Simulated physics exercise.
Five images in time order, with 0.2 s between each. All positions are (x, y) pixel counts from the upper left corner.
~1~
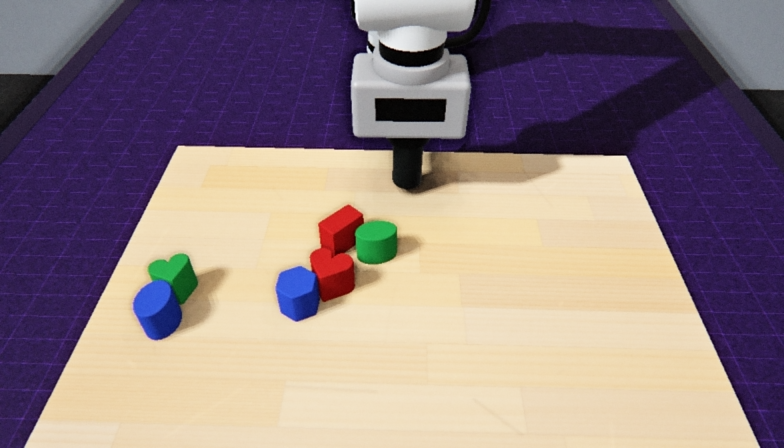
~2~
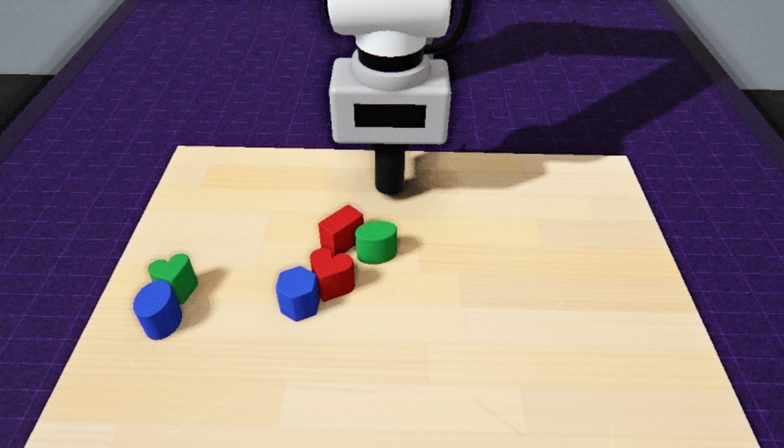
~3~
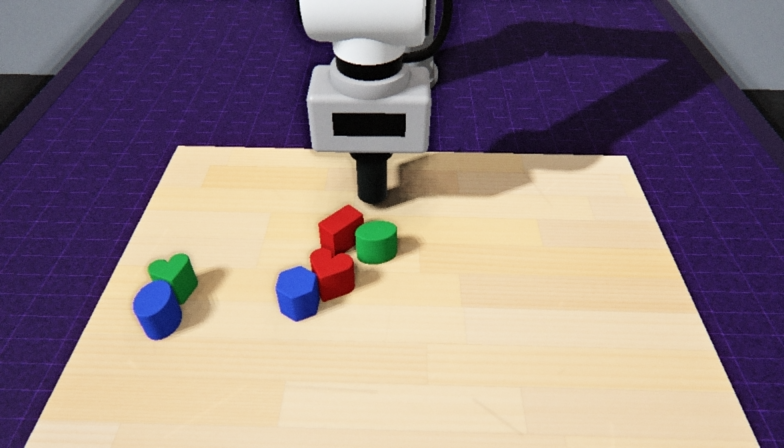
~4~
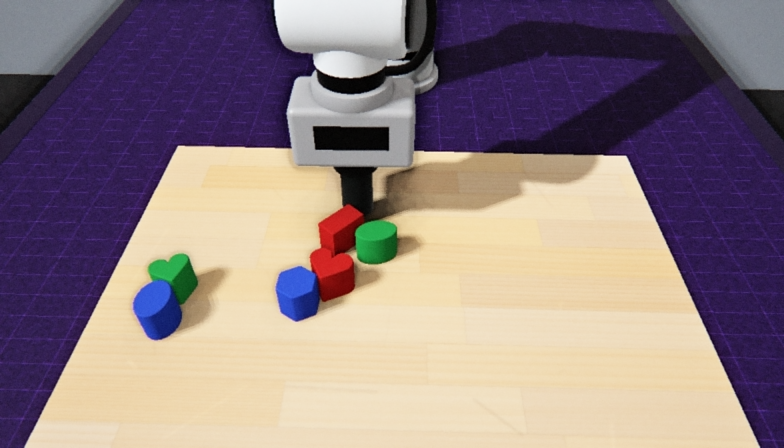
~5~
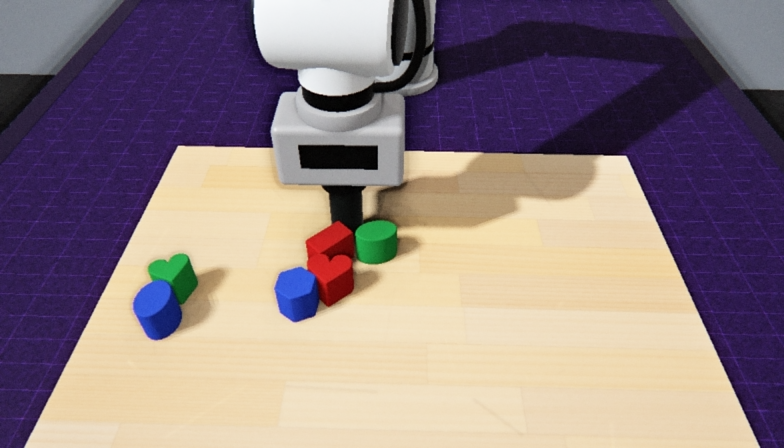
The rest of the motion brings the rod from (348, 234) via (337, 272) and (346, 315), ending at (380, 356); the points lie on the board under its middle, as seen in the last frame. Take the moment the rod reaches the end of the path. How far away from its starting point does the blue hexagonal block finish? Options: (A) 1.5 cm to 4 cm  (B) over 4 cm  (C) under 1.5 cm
My answer is option A.
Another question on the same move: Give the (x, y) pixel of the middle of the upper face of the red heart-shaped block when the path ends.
It ends at (322, 333).
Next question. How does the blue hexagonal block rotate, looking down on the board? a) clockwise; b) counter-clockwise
Answer: A.
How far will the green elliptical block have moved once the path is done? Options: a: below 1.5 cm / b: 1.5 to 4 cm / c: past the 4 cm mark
The one that fits is a, below 1.5 cm.
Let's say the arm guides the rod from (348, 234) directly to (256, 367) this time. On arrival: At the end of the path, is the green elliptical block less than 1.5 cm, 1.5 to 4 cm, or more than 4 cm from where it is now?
My prediction: Under 1.5 cm.
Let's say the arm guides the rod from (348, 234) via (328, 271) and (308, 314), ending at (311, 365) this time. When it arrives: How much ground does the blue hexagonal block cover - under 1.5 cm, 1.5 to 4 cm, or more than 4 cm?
It will fall in the top band, over 4 cm.
On the path given first. One third of the way, rod (336, 264); blue hexagonal block (285, 293), turned 30° clockwise; red heart-shaped block (327, 279), turned 60° anticlockwise; red rectangular block (299, 260), turned 70° clockwise.
Two thirds of the way, rod (346, 307); blue hexagonal block (277, 298), turned 30° clockwise; red heart-shaped block (322, 323), turned 25° anticlockwise; red rectangular block (298, 265), turned 105° clockwise.
At the end, rod (380, 348); blue hexagonal block (277, 298), turned 30° clockwise; red heart-shaped block (322, 333), turned 15° clockwise; red rectangular block (298, 265), turned 105° clockwise; green elliptical block still.
